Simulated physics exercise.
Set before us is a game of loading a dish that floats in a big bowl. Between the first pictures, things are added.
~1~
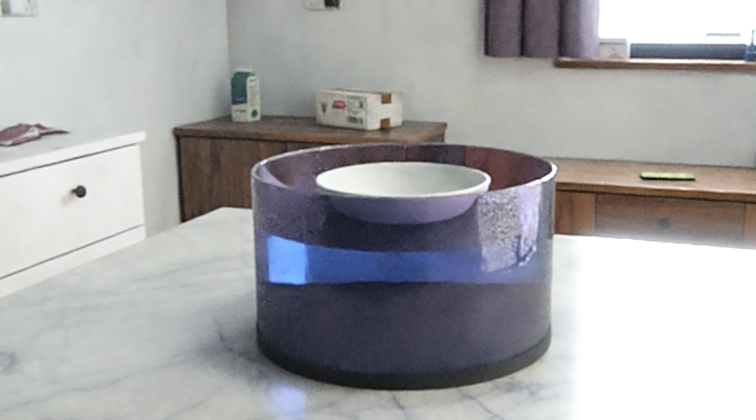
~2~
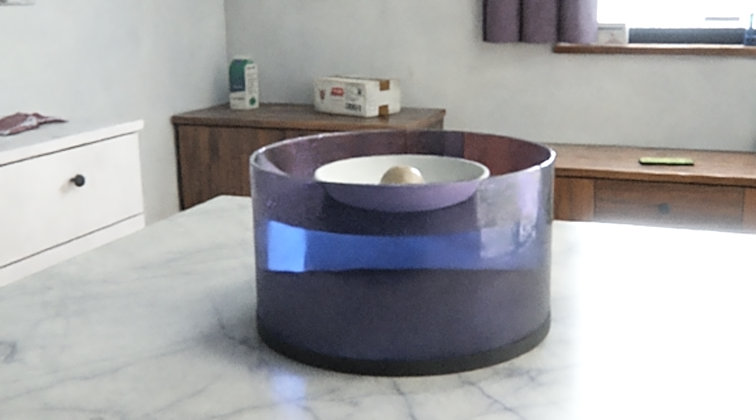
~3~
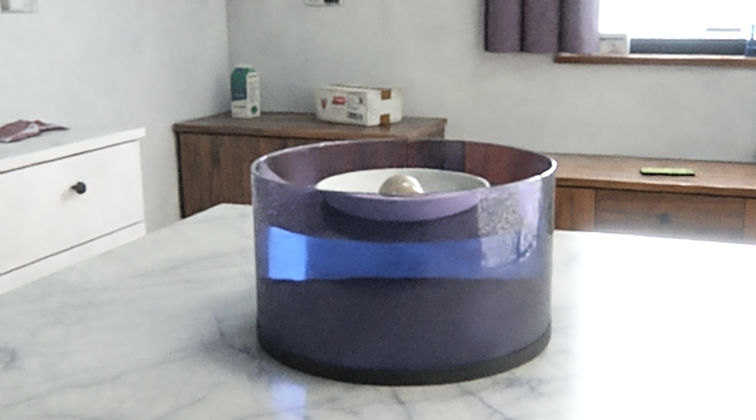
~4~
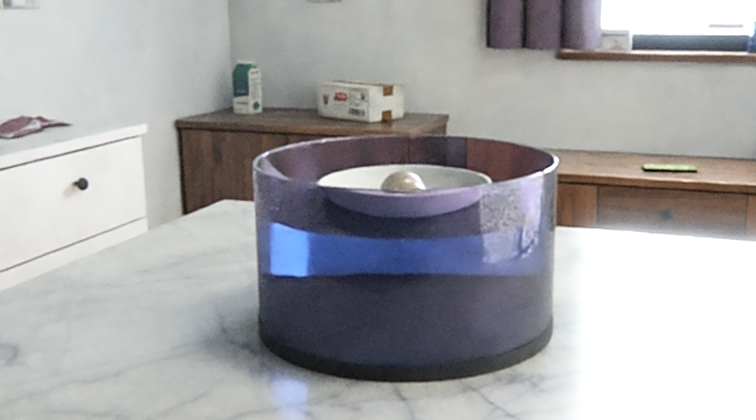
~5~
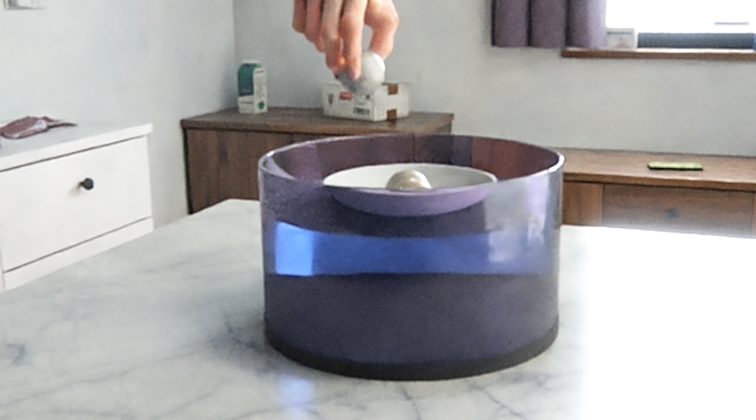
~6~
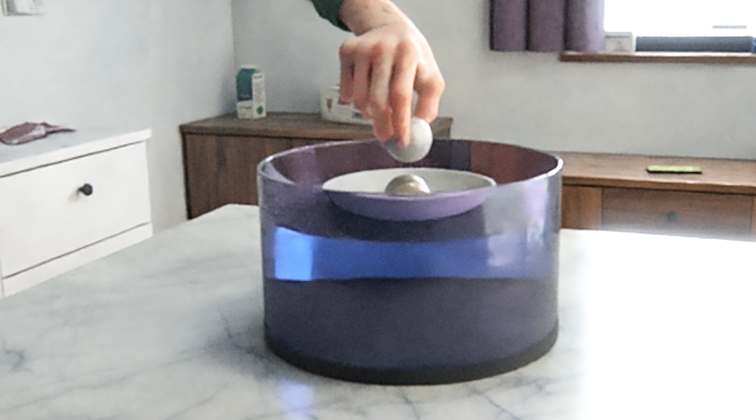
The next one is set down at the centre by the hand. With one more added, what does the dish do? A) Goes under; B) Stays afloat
Stays afloat.
Next, the stone is in and the dish dips.
After that, it steadies; about a third of its side above the surface.
Finally, the dish floats; about a third of its side above the surface.
